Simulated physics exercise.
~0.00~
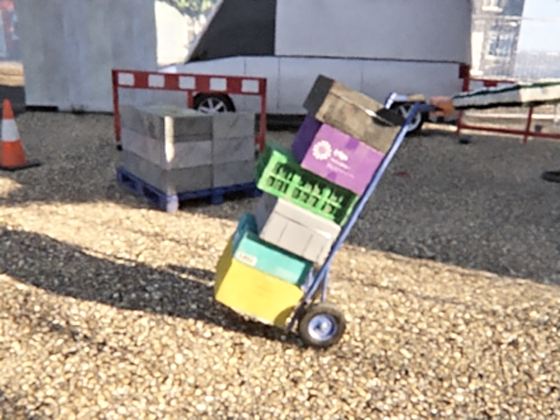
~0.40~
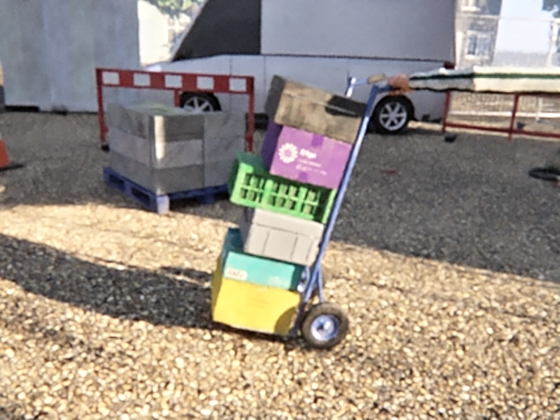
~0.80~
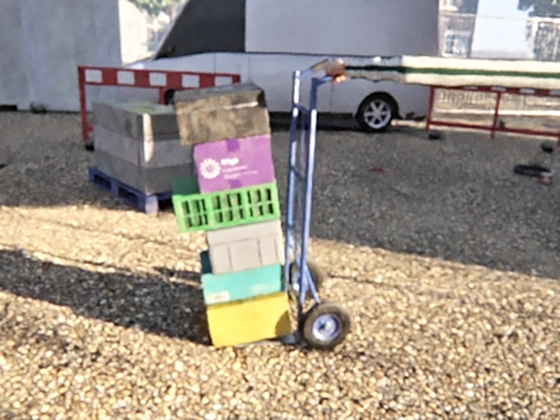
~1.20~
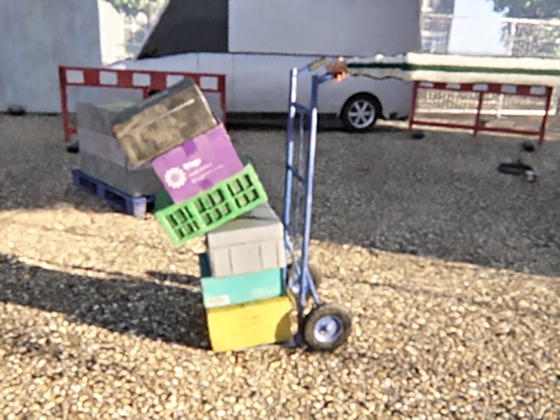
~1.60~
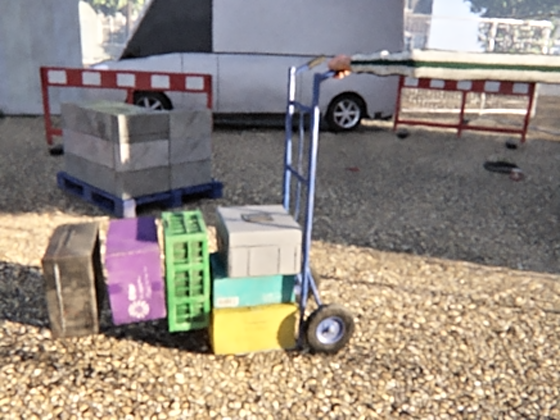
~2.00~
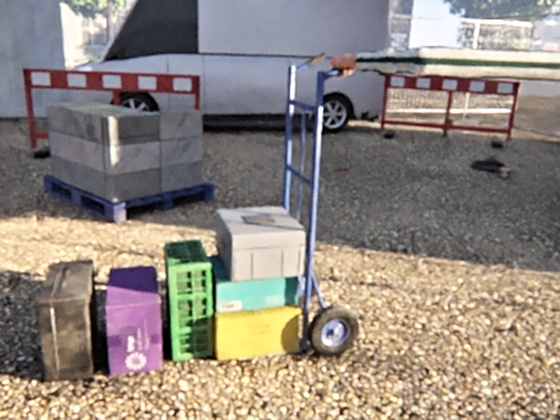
We see a hand truck stacked with six boxes and crates on gravel being tipped upright by a hand on its handle; the black toolbox, purple parcel and green crate topple left to the ground, while the grey toolbox, turquoise parcel and yellow parcel stay stacked.
